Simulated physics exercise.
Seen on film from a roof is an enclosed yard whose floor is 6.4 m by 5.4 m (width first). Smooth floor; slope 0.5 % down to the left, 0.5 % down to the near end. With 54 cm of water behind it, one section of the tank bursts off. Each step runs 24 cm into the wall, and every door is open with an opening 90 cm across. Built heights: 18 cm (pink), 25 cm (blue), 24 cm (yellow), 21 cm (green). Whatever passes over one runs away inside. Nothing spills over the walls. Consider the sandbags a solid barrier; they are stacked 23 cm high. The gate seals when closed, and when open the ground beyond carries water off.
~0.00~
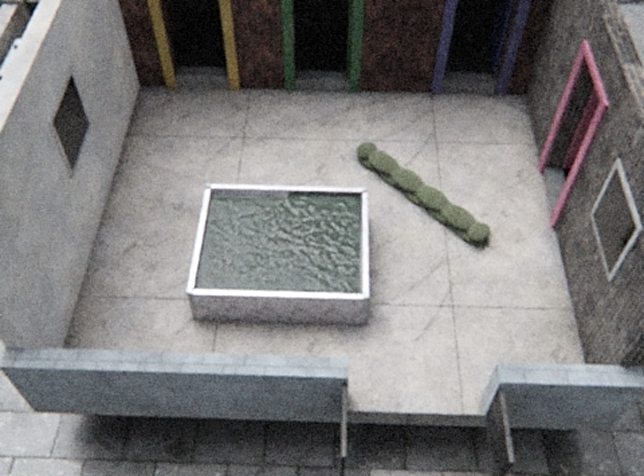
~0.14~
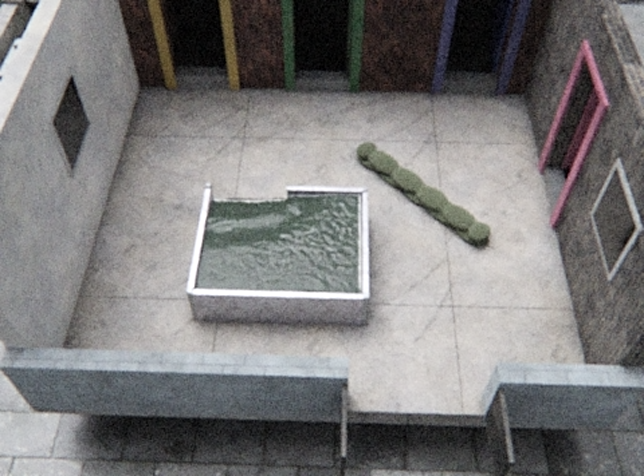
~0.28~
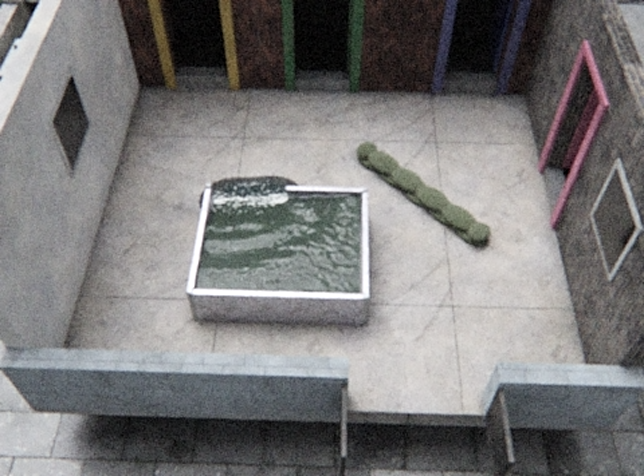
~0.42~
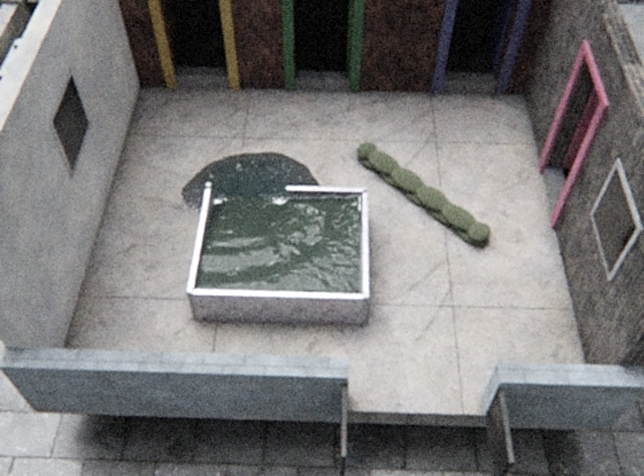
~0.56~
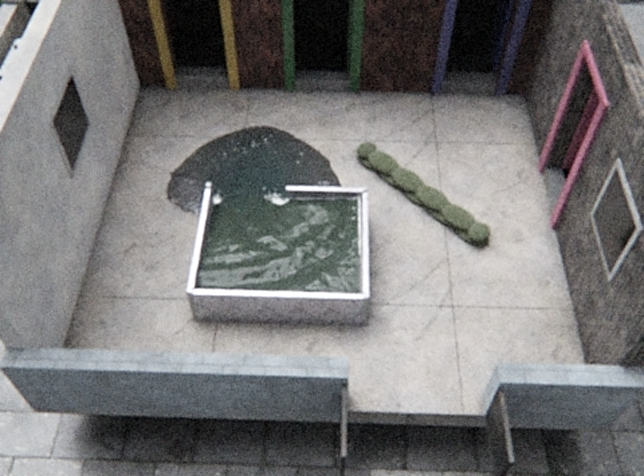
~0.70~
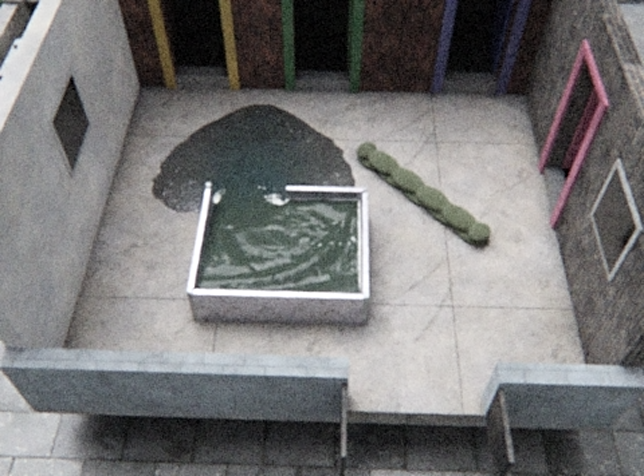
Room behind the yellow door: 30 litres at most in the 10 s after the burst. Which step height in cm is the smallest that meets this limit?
A height of roughly 16 cm.
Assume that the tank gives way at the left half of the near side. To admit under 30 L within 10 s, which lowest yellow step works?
Near 8.0 cm.
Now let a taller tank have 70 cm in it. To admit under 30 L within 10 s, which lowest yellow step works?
In that case, roughly 23 cm.
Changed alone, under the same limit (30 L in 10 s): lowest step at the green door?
At the green door you'd want roughly 12.0 cm.
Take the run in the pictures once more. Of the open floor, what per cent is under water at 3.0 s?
About 35 per cent.
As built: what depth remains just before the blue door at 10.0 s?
Some 6.0 centimetres.
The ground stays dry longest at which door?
Pink.
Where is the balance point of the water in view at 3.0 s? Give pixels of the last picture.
Near (262, 186).
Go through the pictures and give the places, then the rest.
In the first frame, still water, 54 cm deep, in the tank at (283, 242); the yellow door at (195, 37) is dry.
In the second frame, the gap is on the far side, the front 0.3 m out at a hidden place; the back of the tank holds 54 cm.
In the third frame, the gap is on the far side, the front 0.7 m out at (239, 181); the back of the tank holds 54 cm.
In the fourth frame, the gap is on the far side, the front 1.2 m out at (266, 156); the back of the tank holds 54 cm.
In the fifth frame, water pours out on the far side and has run 1.8 m, to (254, 131); about 5 cm deep outside, 53 cm at the back.
In the sixth frame, the gap is on the far side, the front 2.3 m out at (249, 110); the back of the tank holds 47 cm; the yellow door at (195, 37), 3.0 m from the gap, is still 0.9 m from the nearest water.
After 1.4 s water covers 25 % of the floor, deepest (32 cm) near (243, 213); 20 cm at the yellow door, 0 litres in over its 24 cm step.
After 3.0 s water covers 35 % of the floor, deepest (25 cm) near (215, 95); 21 cm at the yellow door, 0 litres in over its 24 cm step.
After 10.0 s water covers 90 % of the floor, deepest (10 cm) near (54, 383); 6 cm at the yellow door, 1 litre in over its 24 cm step.
At the yellow door as built, the water arrived by 1.1 s and peaked near 24 cm at 2.0 s.
Run again over the same 10 s with other heights there, 52 litres in over 14 cm, 13 litres over 19 cm. The limit of 30 litres is kept from about 16 cm up.
